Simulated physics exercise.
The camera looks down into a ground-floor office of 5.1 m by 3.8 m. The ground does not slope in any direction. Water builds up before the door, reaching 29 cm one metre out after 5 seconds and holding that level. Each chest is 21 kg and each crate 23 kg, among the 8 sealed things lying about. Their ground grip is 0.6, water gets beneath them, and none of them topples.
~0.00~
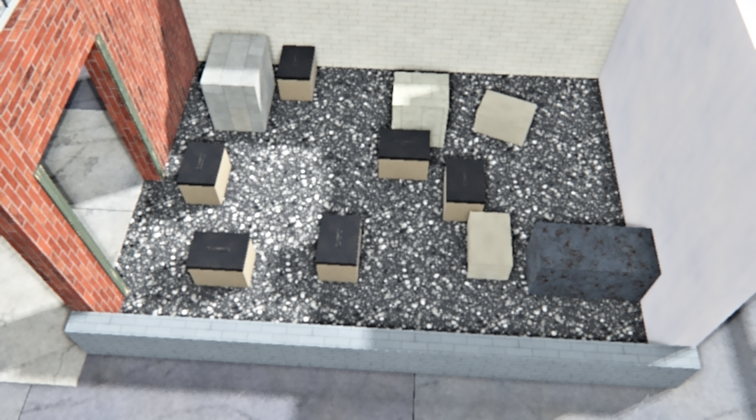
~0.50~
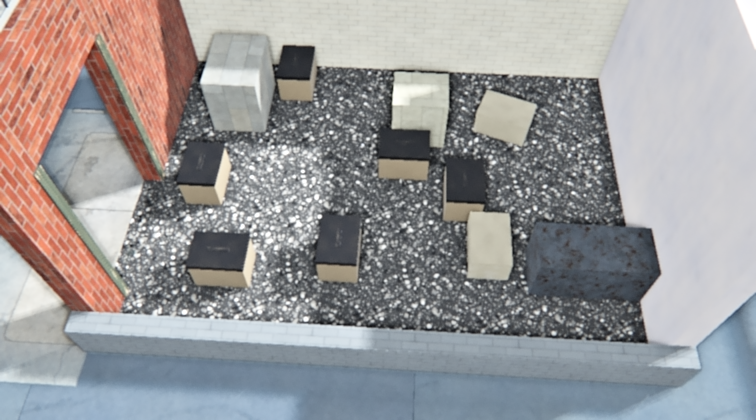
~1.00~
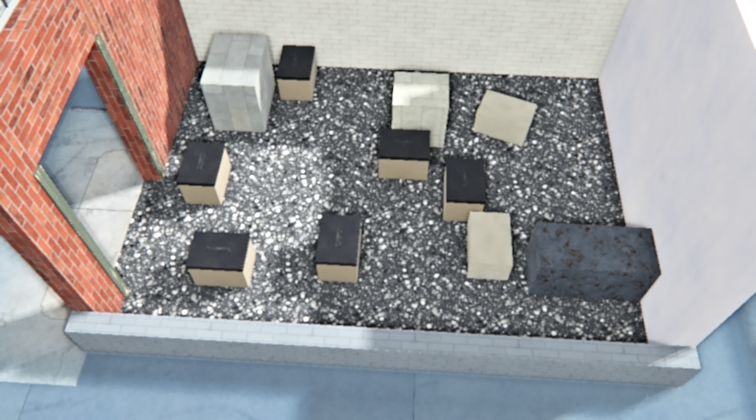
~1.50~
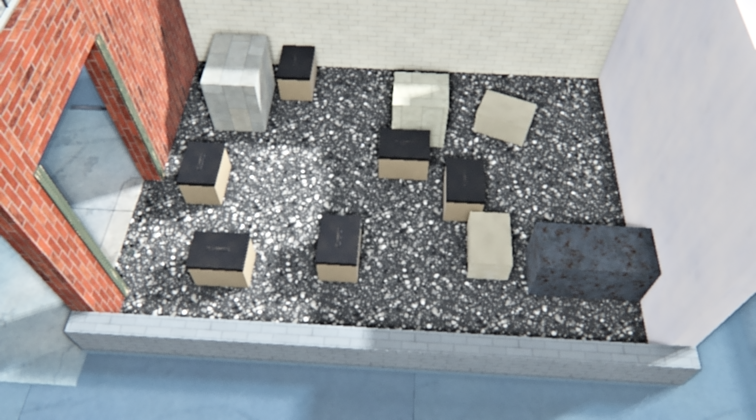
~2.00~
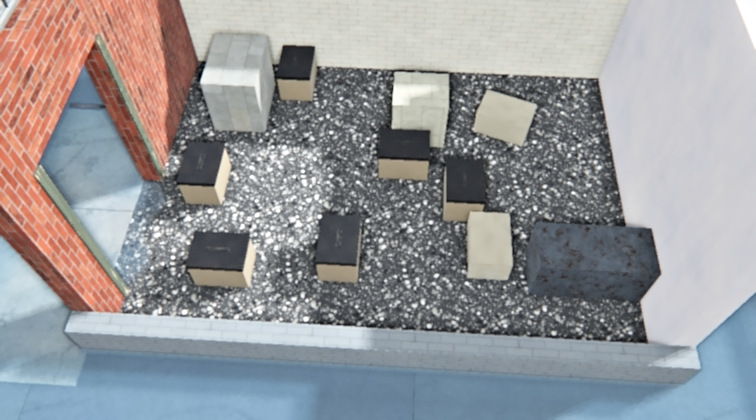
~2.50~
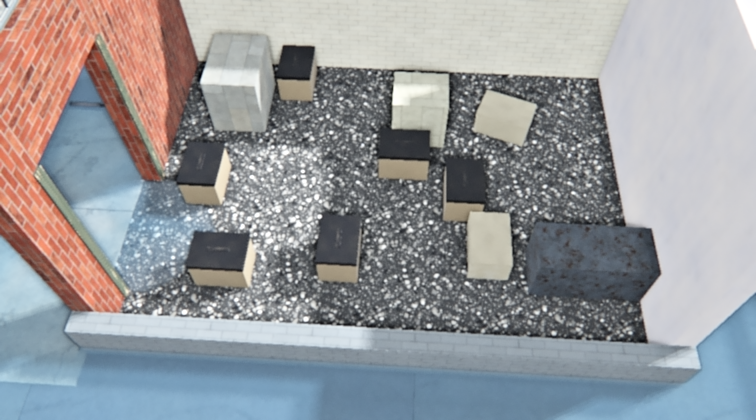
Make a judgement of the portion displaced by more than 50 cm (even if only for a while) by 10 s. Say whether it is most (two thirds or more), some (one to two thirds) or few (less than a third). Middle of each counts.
Most.
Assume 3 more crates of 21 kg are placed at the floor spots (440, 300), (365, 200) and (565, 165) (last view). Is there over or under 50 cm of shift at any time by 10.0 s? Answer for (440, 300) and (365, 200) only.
In that order: Beyond the mark, beyond the mark.
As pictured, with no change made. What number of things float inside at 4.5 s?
It comes to 0 of them.
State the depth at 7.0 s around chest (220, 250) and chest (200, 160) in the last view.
Around 11 cm and 6 cm.
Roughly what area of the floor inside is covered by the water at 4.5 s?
Near 5.5 m2 in all.
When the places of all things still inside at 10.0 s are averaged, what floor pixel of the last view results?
Close to (481, 168).
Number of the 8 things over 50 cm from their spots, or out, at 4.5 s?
0.
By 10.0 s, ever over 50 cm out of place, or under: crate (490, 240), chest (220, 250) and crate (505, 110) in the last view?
One by one: Above; above; below.
After 3.5 s 0 of 8 are over 50 cm from their spots; 0 afloat.
After 4.5 s 0 of 8 are over 50 cm from their spots; 0 afloat.
After 7.0 s 3 of 8 are over 50 cm from their spots; 2 afloat.
After 10.0 s 6 of 8 are over 50 cm from their spots, and 6 have been at some point; 5 afloat.
